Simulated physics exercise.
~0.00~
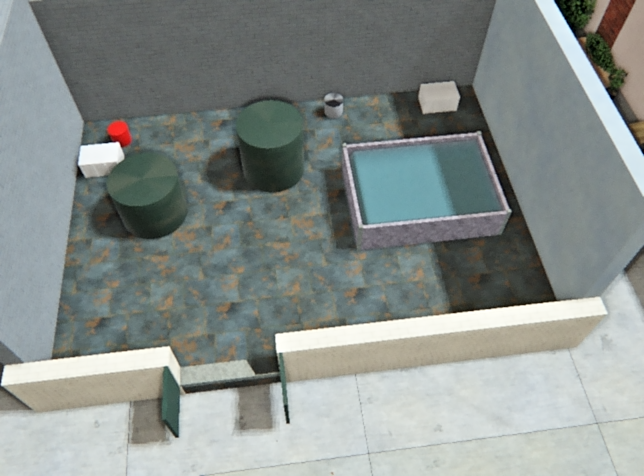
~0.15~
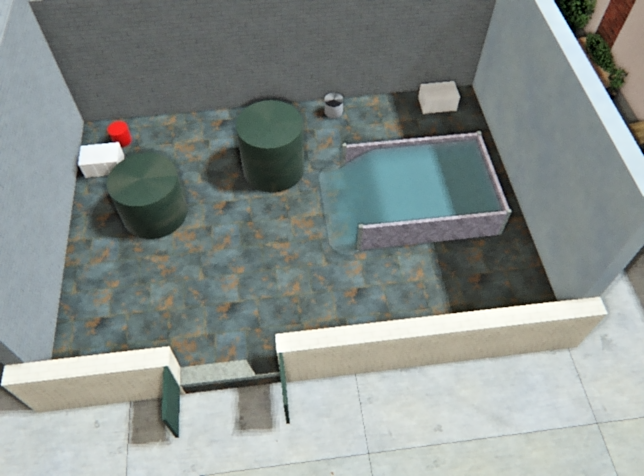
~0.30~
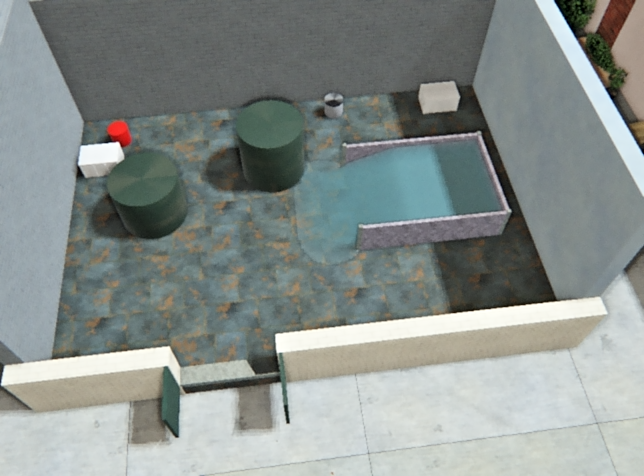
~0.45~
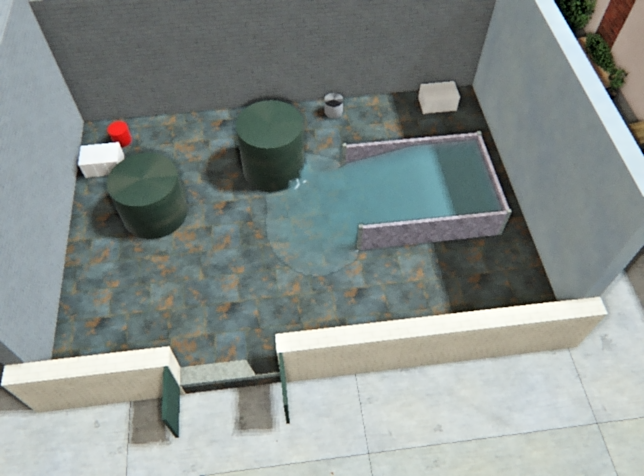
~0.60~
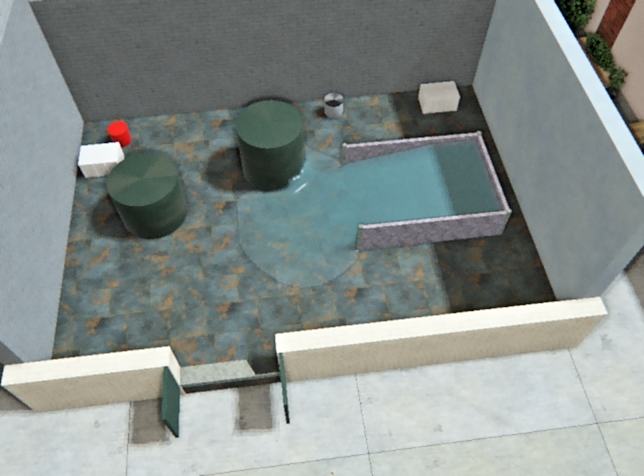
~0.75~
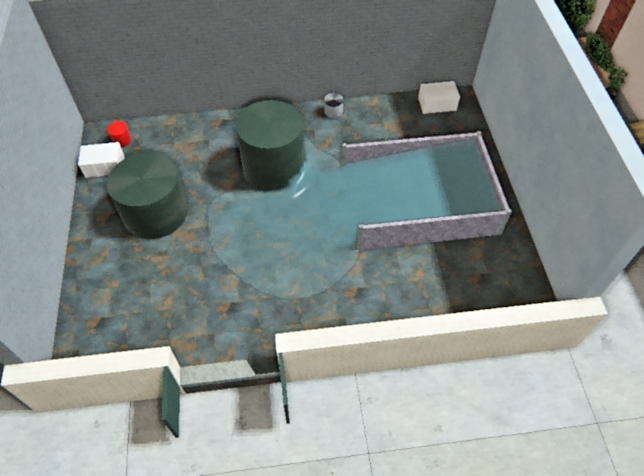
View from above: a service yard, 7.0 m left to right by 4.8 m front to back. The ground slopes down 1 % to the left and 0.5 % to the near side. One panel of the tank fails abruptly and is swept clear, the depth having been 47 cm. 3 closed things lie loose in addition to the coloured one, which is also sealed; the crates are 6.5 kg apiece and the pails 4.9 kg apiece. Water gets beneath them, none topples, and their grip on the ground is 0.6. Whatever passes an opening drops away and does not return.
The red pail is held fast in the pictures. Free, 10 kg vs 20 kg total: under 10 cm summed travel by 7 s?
Only the heavier option works.
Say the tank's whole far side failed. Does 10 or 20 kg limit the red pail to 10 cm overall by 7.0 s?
So the heavier choice alone.
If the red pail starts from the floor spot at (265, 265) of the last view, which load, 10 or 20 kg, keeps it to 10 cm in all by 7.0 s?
Both fall short.
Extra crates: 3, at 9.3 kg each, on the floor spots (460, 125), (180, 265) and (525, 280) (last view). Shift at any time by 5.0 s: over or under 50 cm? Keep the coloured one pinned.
Results, in sequence: Not exceeded / exceeded / not exceeded.
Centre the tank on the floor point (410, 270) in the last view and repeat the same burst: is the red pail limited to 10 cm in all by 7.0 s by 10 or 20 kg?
In that case only the heavier mass works.
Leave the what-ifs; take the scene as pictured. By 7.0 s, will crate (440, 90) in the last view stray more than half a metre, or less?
That one stays inside the limit.
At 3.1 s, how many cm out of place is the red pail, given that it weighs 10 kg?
Close to 0 centimetres.
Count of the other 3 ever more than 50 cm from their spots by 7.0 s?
Count: 1.
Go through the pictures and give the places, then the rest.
The first picture shows the red pail at (118, 128) rests on the ground; 3.1 m2 under water; 0 of 4 have shifted.
The second picture shows the red pail at (118, 128) rests on the ground; water covers 3.8 m2; 0 of 4 have shifted.
The third picture shows the red pail at (118, 128), on the bottom; 4.6 m2 under water; 0 of 4 have shifted.
The fourth picture shows the red pail at (118, 128) rests on the ground; 5.4 m2 under water; 0 of 4 have shifted.
The fifth picture shows the red pail at (118, 128) rests on the ground; 6.3 m2 under water; 0 of 4 have shifted.
The sixth picture shows the red pail at (118, 128) rests on the ground; 7.4 m2 under water; 0 of 4 have shifted.
After 1.4 s the red pail would be 0 cm from its start with 10 kg and 0 cm from its start with 20 kg; 0 cm of water round it then.
After 3.1 s the red pail would be 0 cm from its start with 10 kg and 0 cm from its start with 20 kg; 2 cm of water round it then.
After 4.9 s the red pail would be 1 cm from its start with 10 kg and 0 cm from its start with 20 kg; 9 cm of water round it then.
After 7.0 s the red pail would be 74 cm from its start with 10 kg and 0 cm from its start with 20 kg; 11 cm of water round it then.
